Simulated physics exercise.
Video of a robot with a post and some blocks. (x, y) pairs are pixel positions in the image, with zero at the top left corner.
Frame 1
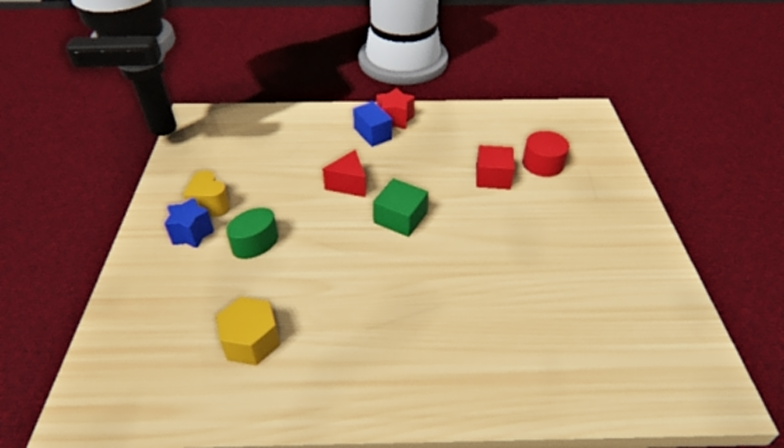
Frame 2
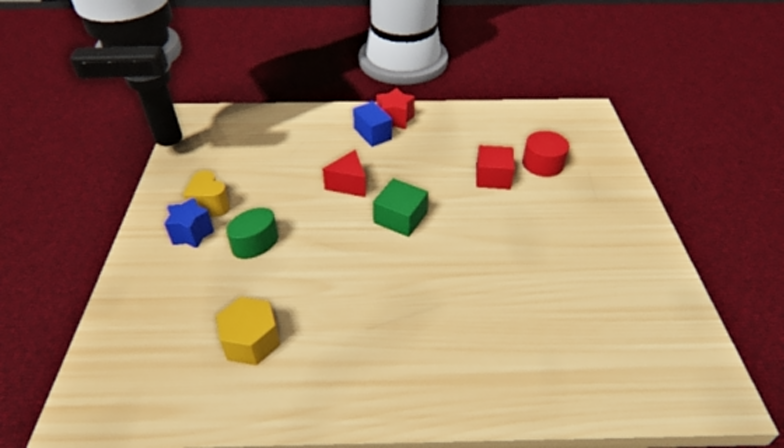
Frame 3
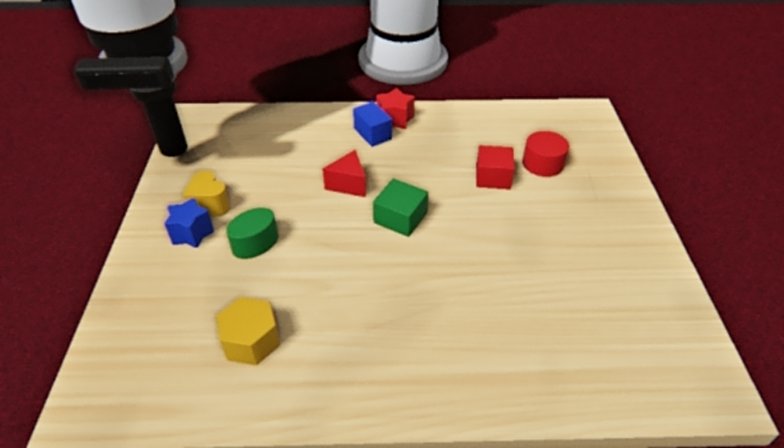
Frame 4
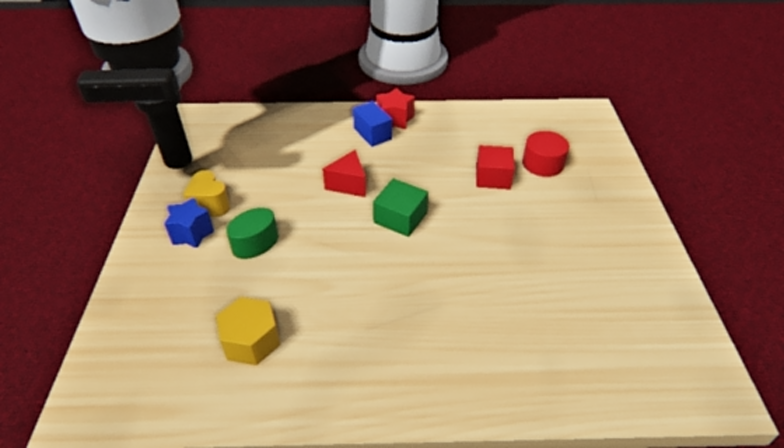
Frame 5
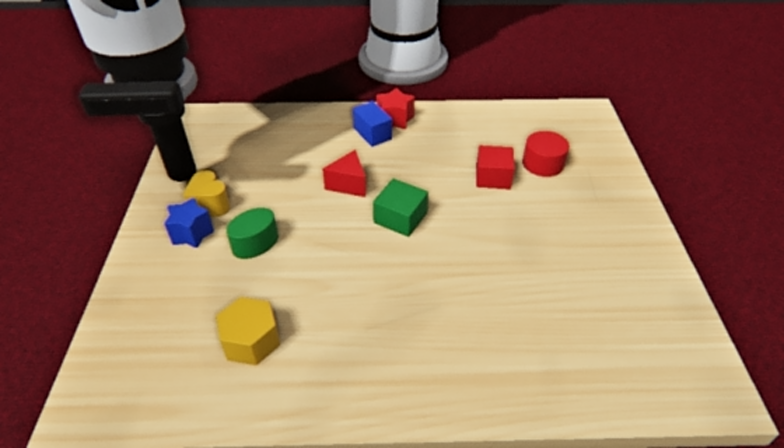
A pale wooden board on a dark red surface is seen from above at an angle by a still camera. Red, blue, green and yellow blocks lie scattered across it, with a yellow heart, blue star and green oval grouped at left and a yellow hexagon below them. A robot arm's black post moves slowly down and slightly right from the upper left corner toward the heart, while the blocks stay still.
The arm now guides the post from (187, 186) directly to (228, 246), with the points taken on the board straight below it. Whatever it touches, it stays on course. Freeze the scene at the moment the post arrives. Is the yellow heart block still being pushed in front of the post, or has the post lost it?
Most likely the yellow heart block slides off.
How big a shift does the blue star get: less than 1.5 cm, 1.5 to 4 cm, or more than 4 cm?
Displacement: 1.5 to 4 cm.
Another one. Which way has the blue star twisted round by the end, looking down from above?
It goes round the way clock hands do.
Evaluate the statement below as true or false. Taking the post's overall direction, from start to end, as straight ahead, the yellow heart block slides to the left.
That is true.
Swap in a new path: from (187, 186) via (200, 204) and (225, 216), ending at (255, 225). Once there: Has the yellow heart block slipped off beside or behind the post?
In short: No.
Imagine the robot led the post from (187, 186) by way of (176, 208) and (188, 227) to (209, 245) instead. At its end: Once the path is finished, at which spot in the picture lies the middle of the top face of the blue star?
The spot you're after is about (213, 244) in the image.
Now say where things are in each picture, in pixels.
The first frame shows post tip at (164, 130); block tops, blue star at (184, 212); yellow heart block at (204, 184); green oval at (250, 222).
The second frame shows post at (169, 140); blocks unchanged.
The third frame shows post at (174, 150); blocks unchanged.
The fourth frame shows post at (179, 162); blocks unchanged.
The fifth frame shows post at (183, 174); blue star at (184, 212); yellow heart block at (204, 184); green oval at (250, 222).
On the path given first. One third of the way, post at (196, 193); yellow heart block at (218, 192), turned 15° clockwise.
Two thirds of the way, post at (210, 213); blue star at (182, 224), turned 50° clockwise; yellow heart block at (240, 201), turned 20° anticlockwise; green oval at (252, 223).
At the end, post at (225, 234); blue star at (184, 230), turned 90° clockwise; yellow heart block at (246, 201), turned 40° anticlockwise; green oval at (259, 226).
